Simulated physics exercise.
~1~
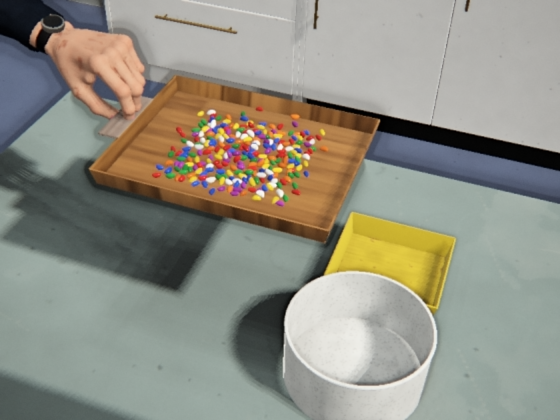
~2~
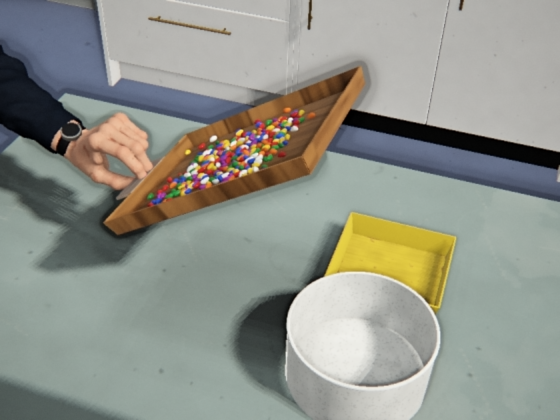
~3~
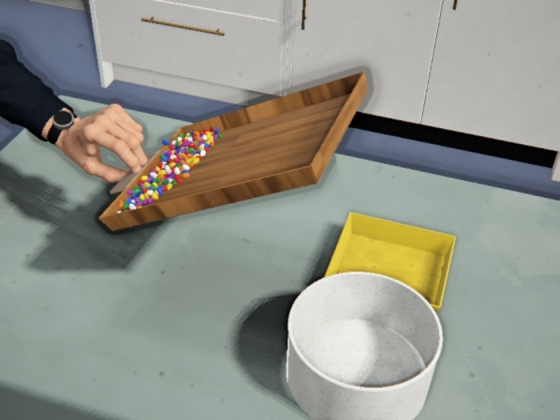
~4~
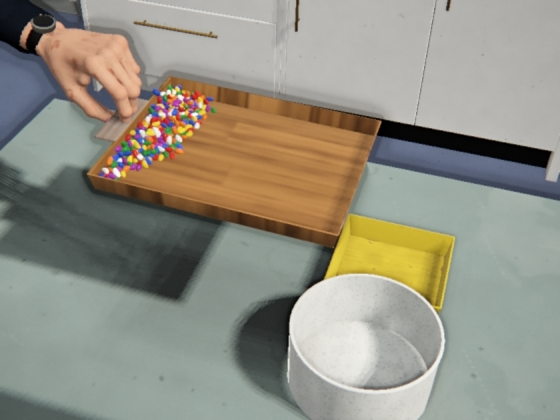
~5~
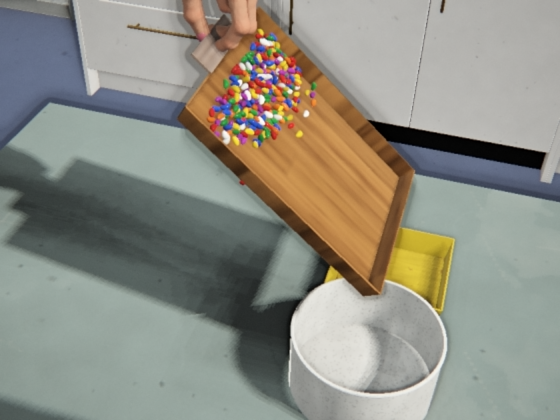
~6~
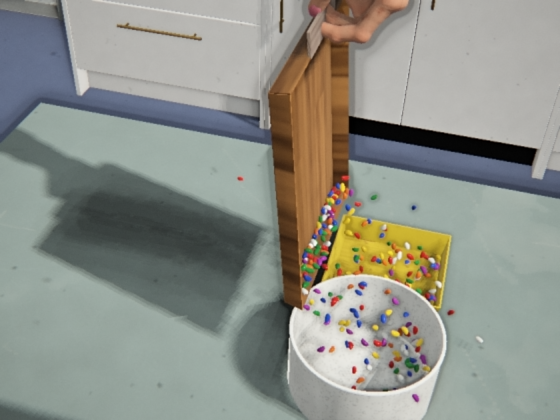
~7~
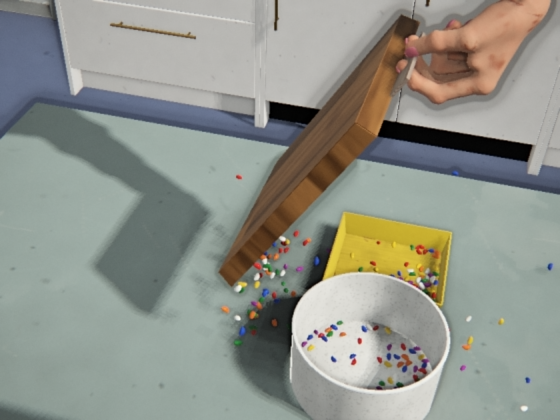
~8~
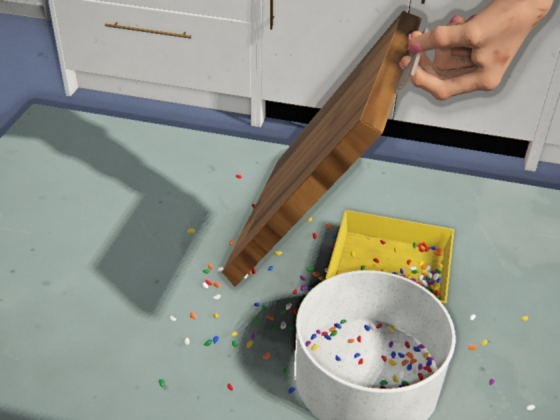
A wooden tray of colourful jelly beans was tilted left by a hand, levelled, then tipped steeply right, spilling them into a white pot and a yellow tin, with many scattered across the table and the tray left empty, still held tilted.
